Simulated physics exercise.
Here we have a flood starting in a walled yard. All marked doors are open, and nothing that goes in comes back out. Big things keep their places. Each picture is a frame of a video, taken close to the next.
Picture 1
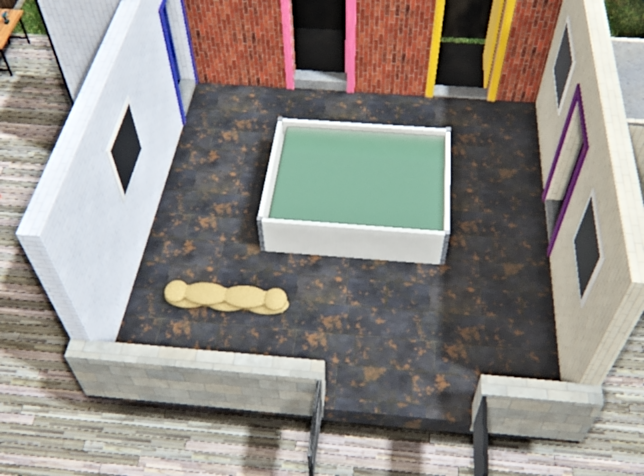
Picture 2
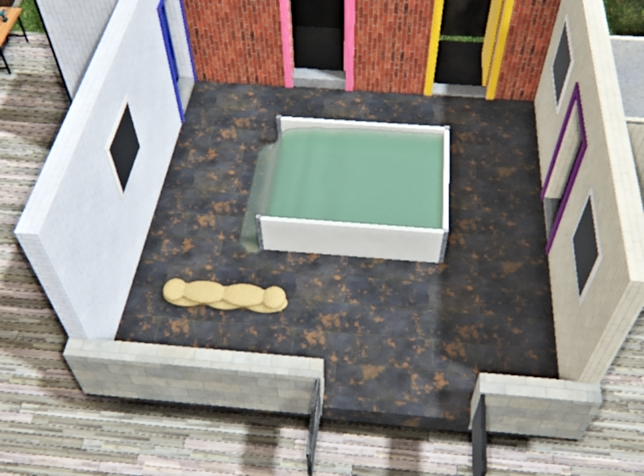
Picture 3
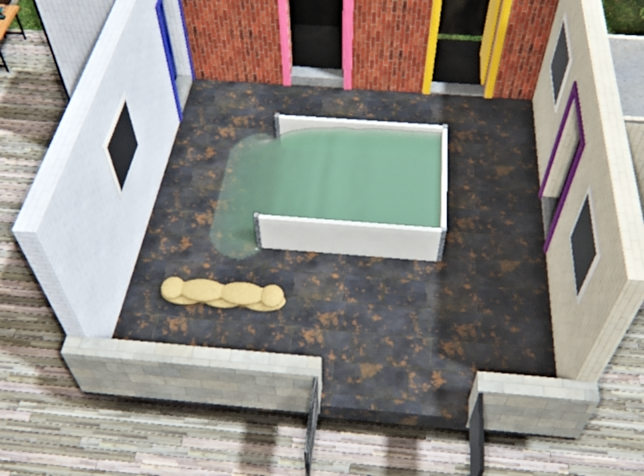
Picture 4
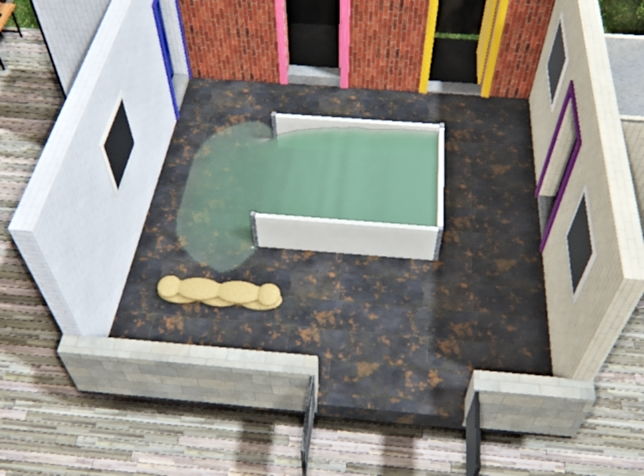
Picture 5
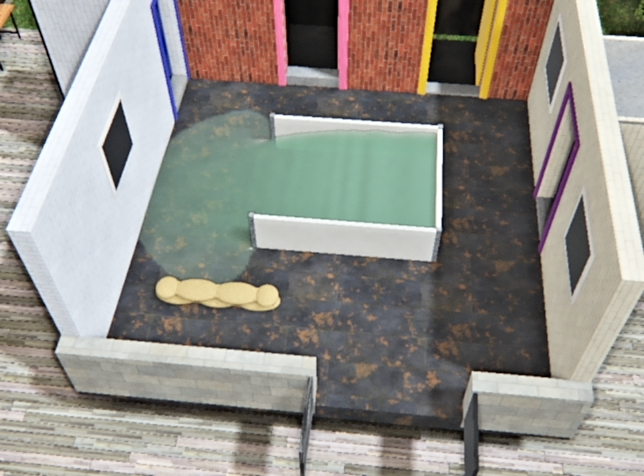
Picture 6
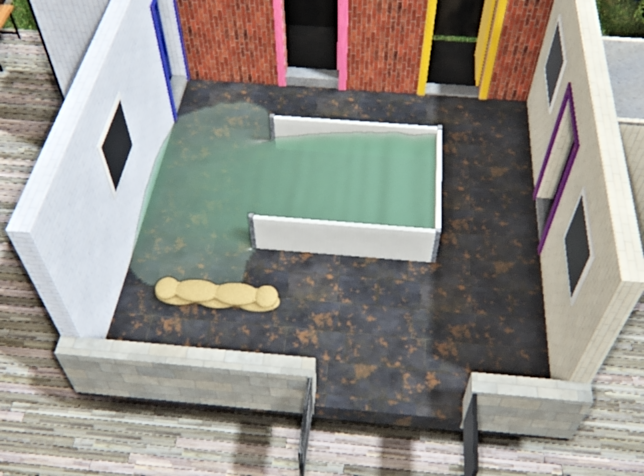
Green water pouring from the open left side of a white-walled tank, spreading across the dark yard floor to the left wall.
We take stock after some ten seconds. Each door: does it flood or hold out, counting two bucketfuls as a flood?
Yellow door floods, purple door floods, blue door floods, pink door holds out.
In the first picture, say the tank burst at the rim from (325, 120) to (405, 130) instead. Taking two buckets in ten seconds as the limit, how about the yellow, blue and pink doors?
Against the threshold, the yellow door beats it, the blue door beats it and the pink door beats it.
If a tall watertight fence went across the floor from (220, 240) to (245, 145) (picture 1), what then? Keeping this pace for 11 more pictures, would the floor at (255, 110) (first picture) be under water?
I'd say it ends up swamped.
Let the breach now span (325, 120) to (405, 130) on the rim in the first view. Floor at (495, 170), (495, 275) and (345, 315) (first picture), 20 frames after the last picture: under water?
In turn: Under water, covered, dry.
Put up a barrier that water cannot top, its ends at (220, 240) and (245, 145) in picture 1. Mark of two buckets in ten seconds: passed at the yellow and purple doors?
Then: The yellow one is under, the purple one lets less in.
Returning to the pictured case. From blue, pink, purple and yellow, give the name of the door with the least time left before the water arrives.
First in line is the one in blue.
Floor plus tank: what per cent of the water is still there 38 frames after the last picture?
I'd say around 94 per cent.
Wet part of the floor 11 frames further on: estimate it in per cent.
Close to 30 %.
A moment on, water covers 25 % of the floor; the yellow door not reached, the purple door not reached, the blue door wet at the sill, nothing in, the pink door not reached.
Next, water covers 30 % of the floor; the yellow door not reached, the purple door not reached, the blue door under two buckets in, the pink door not reached.
Then, water covers 65 % of the floor; the yellow door wet at the sill, nothing in, the purple door not reached, the blue door far over two buckets in, the pink door wet at the sill, nothing in.
Later, water covers 90 % of the floor; the yellow door wet at the sill, nothing in, the purple door under two buckets in, the blue door far over two buckets in, the pink door wet at the sill, nothing in.
In the end, water covers 95 % of the floor; the yellow door over two buckets in, the purple door over two buckets in, the blue door far over two buckets in, the pink door wet at the sill, nothing in.
